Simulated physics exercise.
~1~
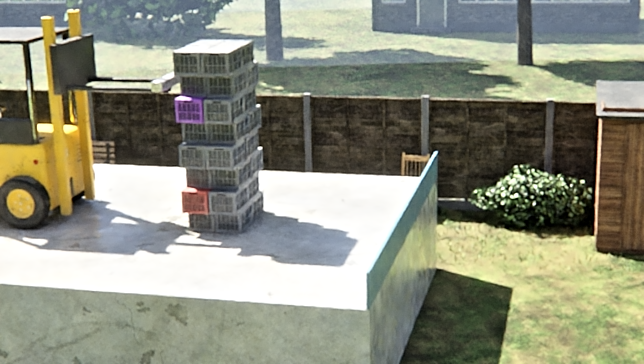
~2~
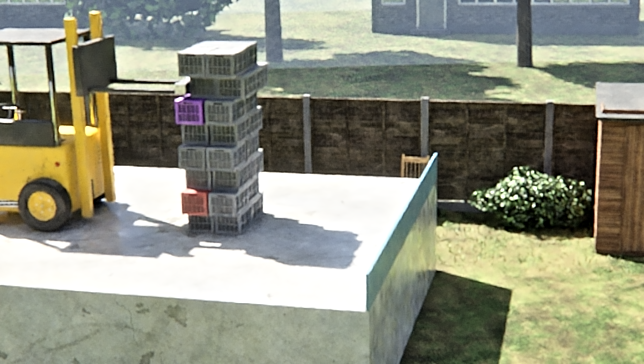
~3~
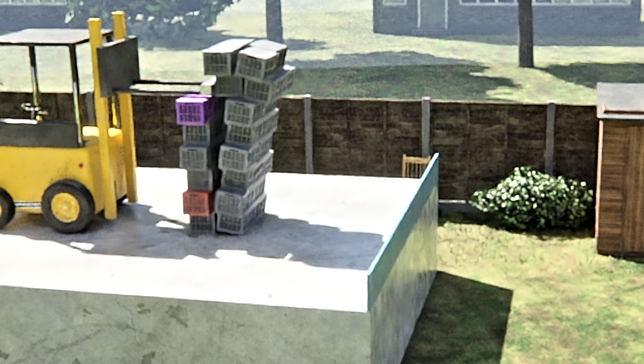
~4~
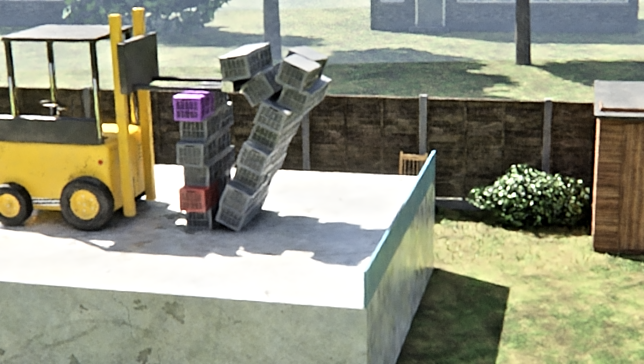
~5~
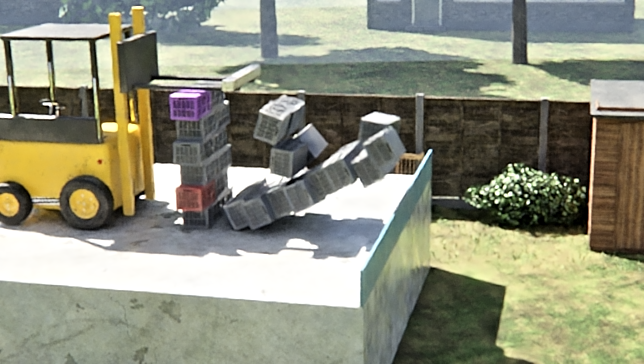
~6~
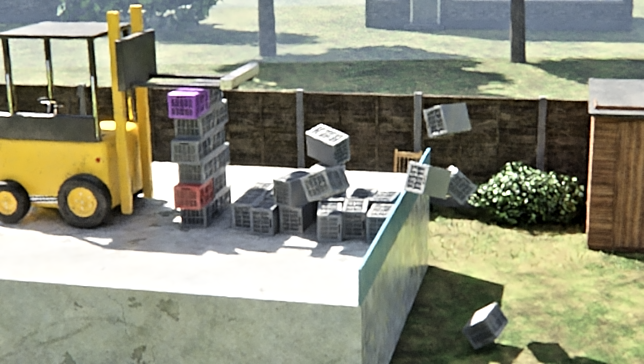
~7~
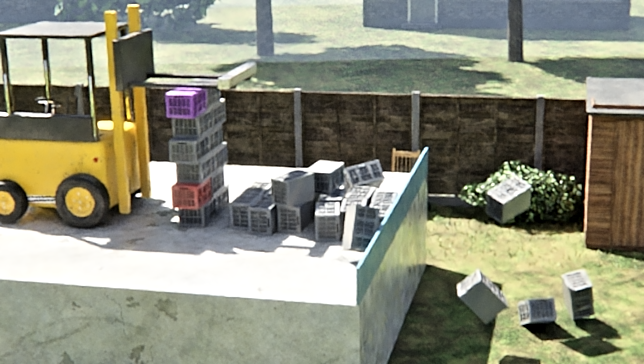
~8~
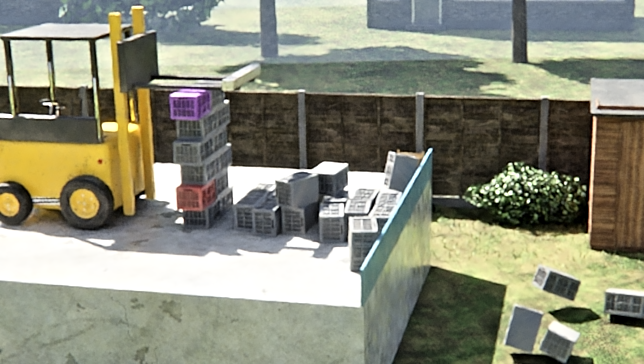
The footage shows a yellow forklift pushing a beam into a tall stack of grey crates on a raised platform, toppling its right side. Most fallen crates stay on the platform, a few tumble onto the grass, and the column with the purple and red crates remains standing.
